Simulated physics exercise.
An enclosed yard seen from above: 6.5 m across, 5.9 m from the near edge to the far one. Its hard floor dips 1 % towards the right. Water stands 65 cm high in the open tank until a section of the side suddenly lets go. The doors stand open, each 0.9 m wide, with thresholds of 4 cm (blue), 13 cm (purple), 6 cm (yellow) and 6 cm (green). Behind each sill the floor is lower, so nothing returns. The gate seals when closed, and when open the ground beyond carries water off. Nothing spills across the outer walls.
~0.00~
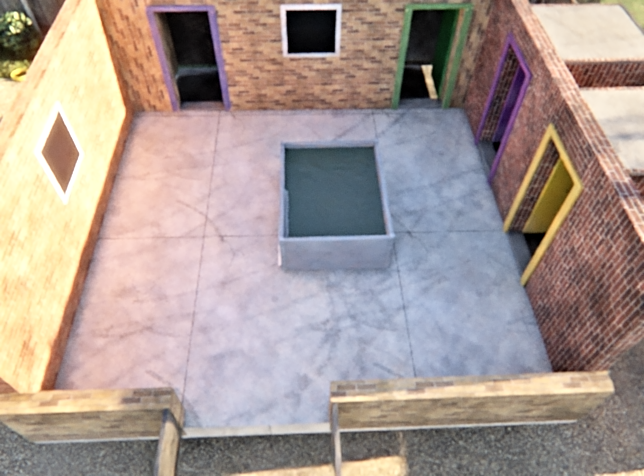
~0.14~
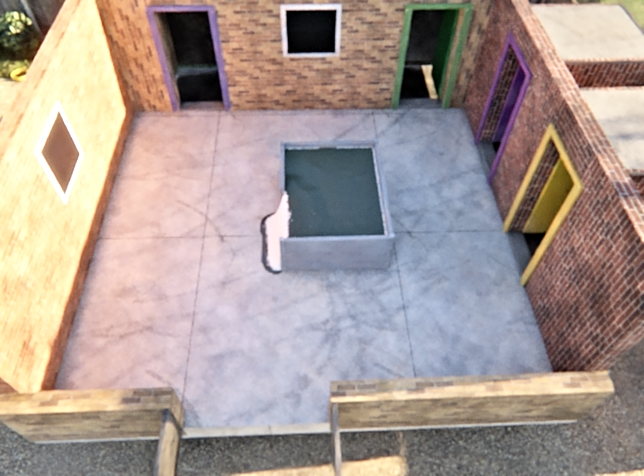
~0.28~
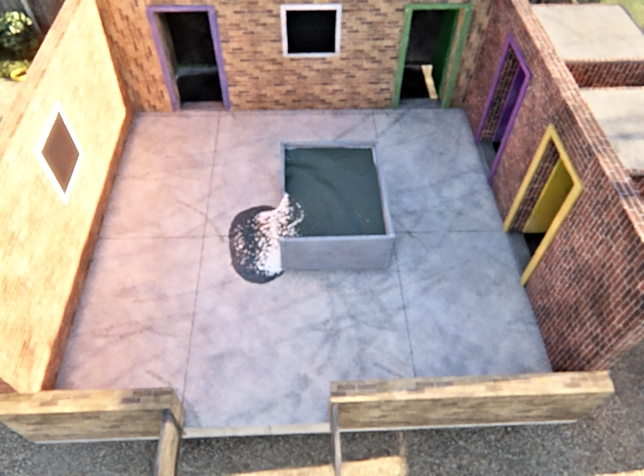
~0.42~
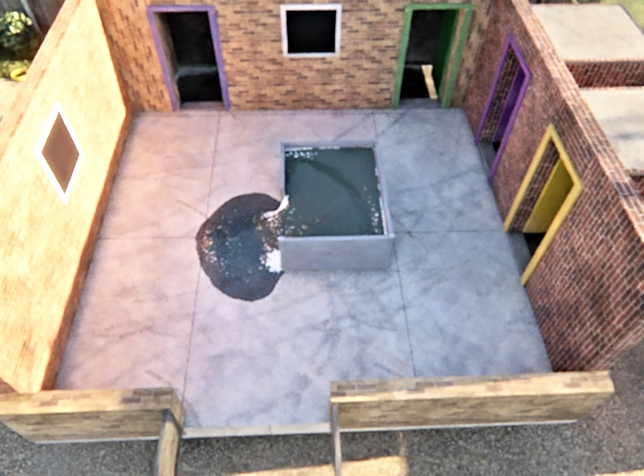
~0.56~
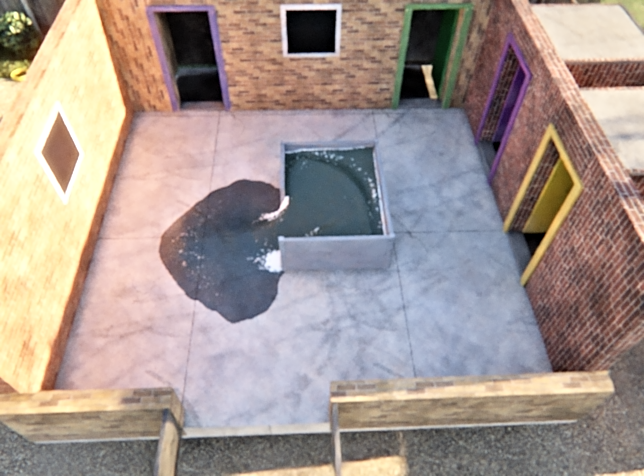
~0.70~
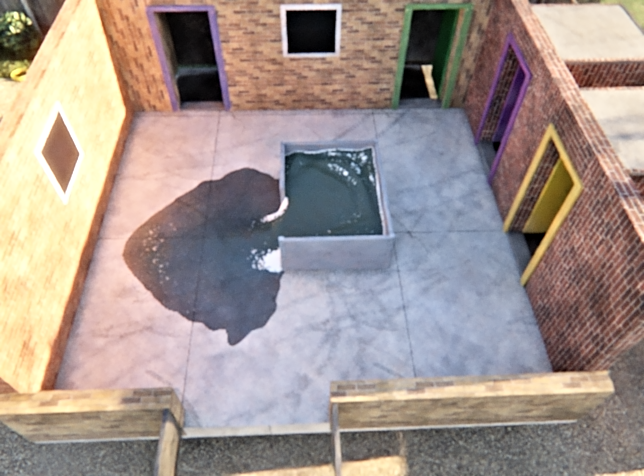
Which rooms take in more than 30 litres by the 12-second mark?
Within that time: At the blue door it exceeds the limit; at the purple door it stays under the limit; at the yellow door it stays under the limit; at the green door it stays under the limit.
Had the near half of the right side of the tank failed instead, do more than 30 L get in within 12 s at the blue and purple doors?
Then: Blue below, purple below.
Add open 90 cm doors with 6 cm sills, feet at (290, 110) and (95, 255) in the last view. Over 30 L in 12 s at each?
In turn: Under, above.
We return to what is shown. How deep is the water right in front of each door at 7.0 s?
In cm: Blue 8, purple 0, yellow 6, green 2.
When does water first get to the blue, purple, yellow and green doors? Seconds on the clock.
Blue 2.8 s, purple 7.5 s, yellow 6.5 s, green 5.5 s.
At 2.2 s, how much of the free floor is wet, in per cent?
Some 30 per cent of it.
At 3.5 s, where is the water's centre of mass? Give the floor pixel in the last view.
Around (220, 243).
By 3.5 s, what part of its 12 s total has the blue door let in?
Some 5 per cent by then.
After 1.4 s water covers 25 % of the floor and is deepest (31 cm) near (271, 246); blue door not reached, purple door not reached, yellow door not reached, green door not reached.
After 2.2 s water covers 30 % of the floor and is deepest (38 cm) near (49, 413); blue door not reached, purple door not reached, yellow door not reached, green door not reached.
After 3.5 s water covers 40 % of the floor and is deepest (21 cm) near (75, 322); blue door 9 cm at the sill, 4 L in, purple door not reached, yellow door not reached, green door not reached.
After 7.0 s water covers 85 % of the floor and is deepest (10 cm) near (561, 395); blue door 8 cm at the sill, 49 L in, purple door not reached, yellow door 6 cm at the sill, 0 L in, green door 2 cm at the sill, 0 L in.
After 12.0 s water covers 95 % of the floor and is deepest (9 cm) near (467, 118); blue door 5 cm at the sill, 73 L in, purple door 8 cm at the sill, 0 L in, yellow door 6 cm at the sill, 1 L in, green door 8 cm at the sill, 2 L in.
